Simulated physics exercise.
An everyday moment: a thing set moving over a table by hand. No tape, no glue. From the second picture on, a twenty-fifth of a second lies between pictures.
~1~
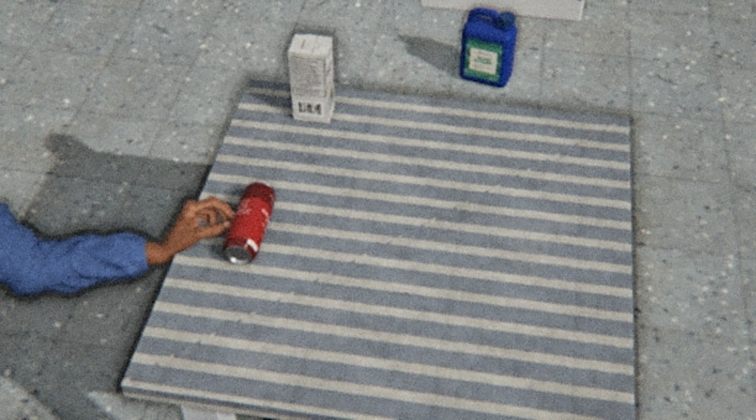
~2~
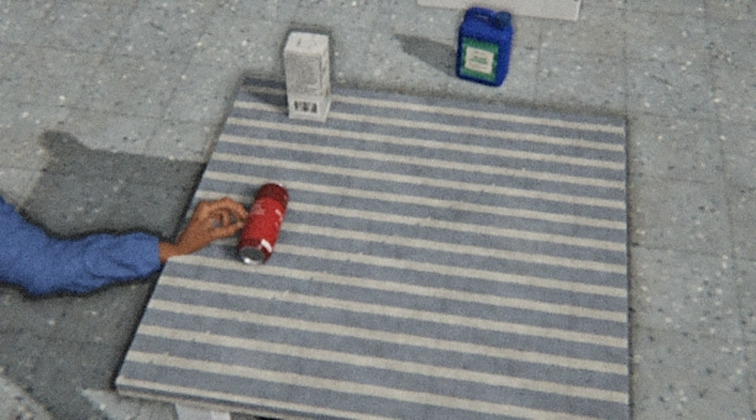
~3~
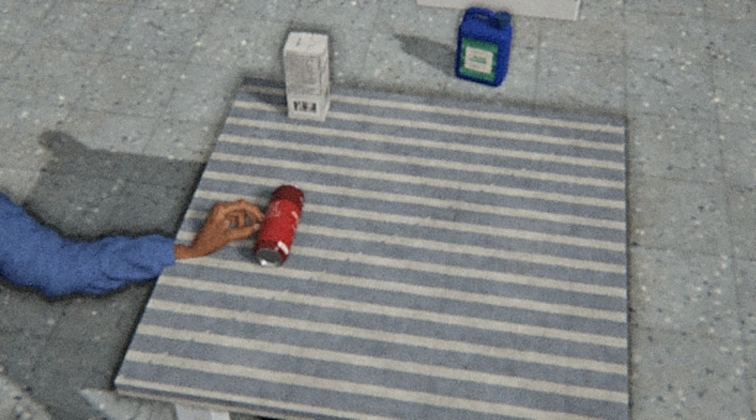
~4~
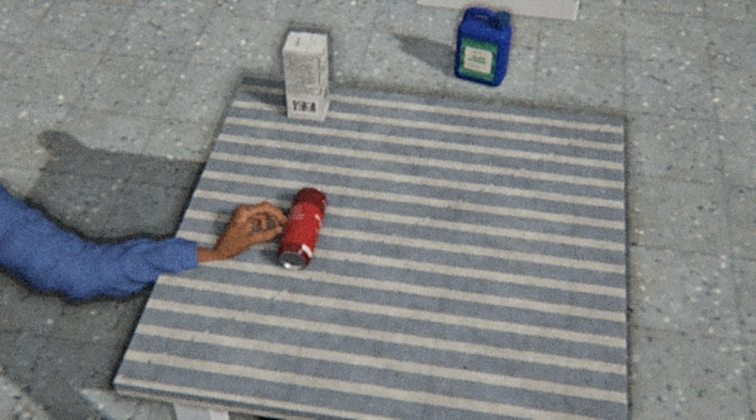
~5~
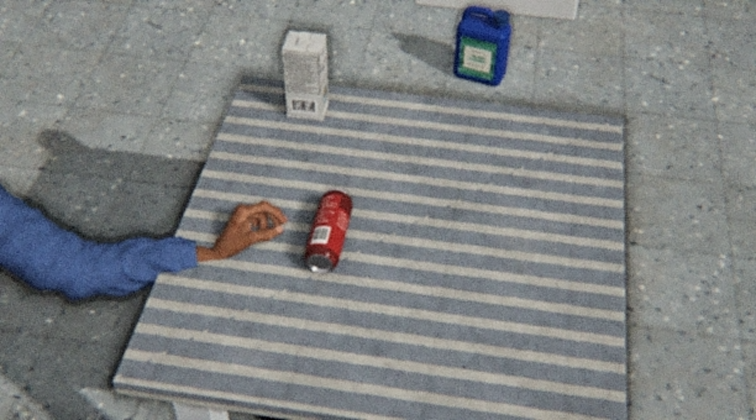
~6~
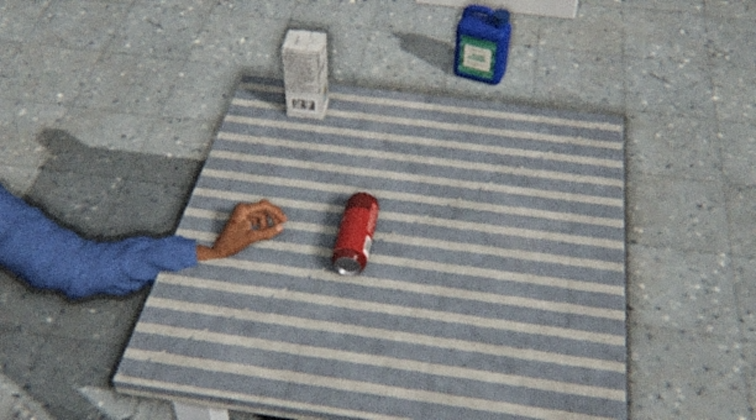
A red can, pushed by a hand, rolls right across a striped table, leaving the hand behind.
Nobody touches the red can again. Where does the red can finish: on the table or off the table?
The red can falls off the table.
Then, 0.20 s on from there, red can shifted well along near (490, 250).
Then, 0.60 s on from there, red can now off the table.
Then, 0.90 s on from there, things are still on the move.
Then, 1.20 s on from there, as before.
In the end, off the table, red can.
